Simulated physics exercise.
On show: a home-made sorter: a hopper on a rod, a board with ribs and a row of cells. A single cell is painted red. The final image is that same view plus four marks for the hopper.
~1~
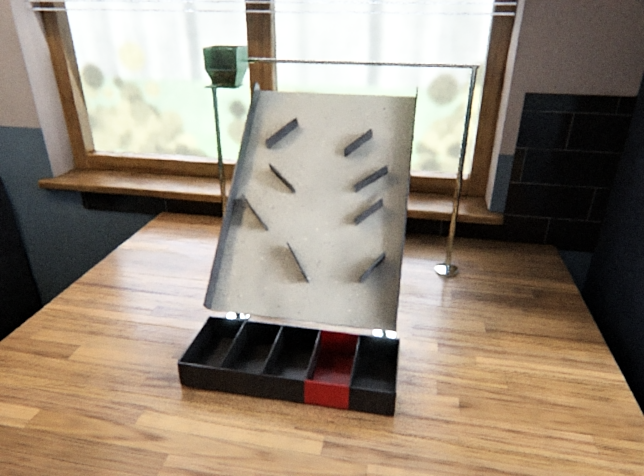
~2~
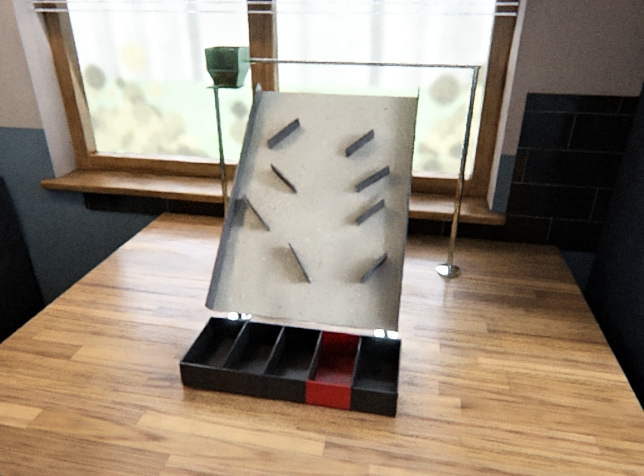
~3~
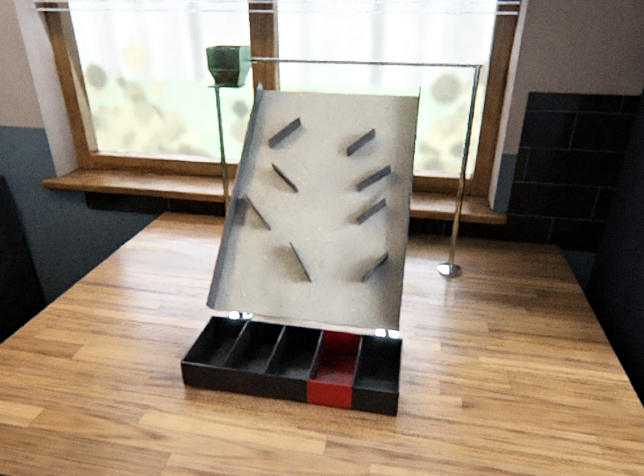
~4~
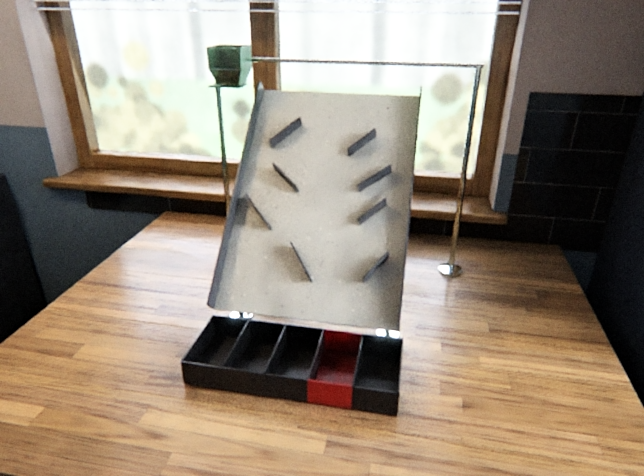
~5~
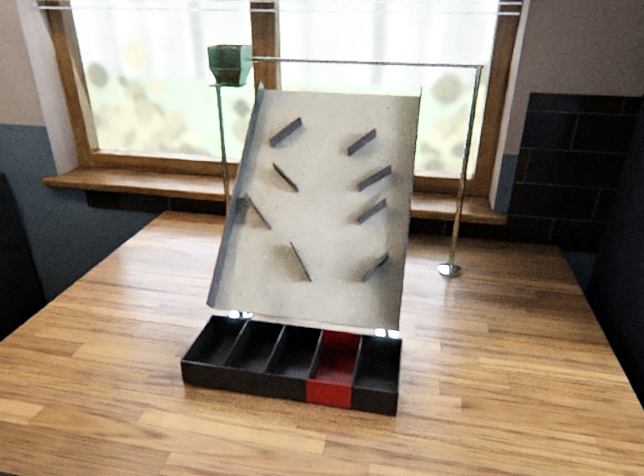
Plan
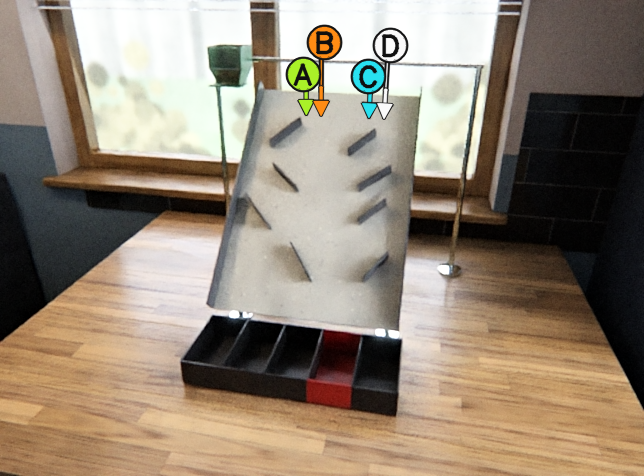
The clip opens on a tilted, pale board with dark ribs, standing on a wooden table by a window, with a green hopper at its upper left and a row of five cells below, one red. The view shifts very slightly, then stays nearly still, and nothing visibly moves on the board.
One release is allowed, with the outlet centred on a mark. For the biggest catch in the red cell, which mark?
Choose B.
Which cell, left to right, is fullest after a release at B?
The fourth from the left.
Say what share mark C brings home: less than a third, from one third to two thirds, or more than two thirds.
From one third to two thirds.
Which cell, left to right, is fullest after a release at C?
The fourth from the left.
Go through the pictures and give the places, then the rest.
In the first picture, hopper near (228, 80), black beans, door shut.
In the second picture, ribs (267, 142) to (298, 118), (346, 150) to (373, 129), (271, 164) to (294, 187).
In the third picture, ribs (357, 185) to (390, 165), (245, 194) to (267, 225), (358, 219) to (385, 198).
In the fourth picture, ribs (291, 242) to (309, 277), (363, 278) to (388, 252).
In the fifth picture, red cell near (329, 392), number 4 of 5 from the left.
On the marked copy, mark A meets the board at (306, 109); mark B meets the board at (321, 110); mark C meets the board at (369, 112); mark D meets the board at (384, 113).
Choosing A, close to half in the red cell, close to half in other cells.
Choosing B, close to two thirds in the red cell, close to a quarter in other cells, only a few held on the board, only a few outside the box.
Choosing C, close to half in the red cell, close to a third in other cells, only a few held on the board, a small share outside the box.
Choosing D, close to a third in the red cell, close to half in other cells, a small share held on the board.
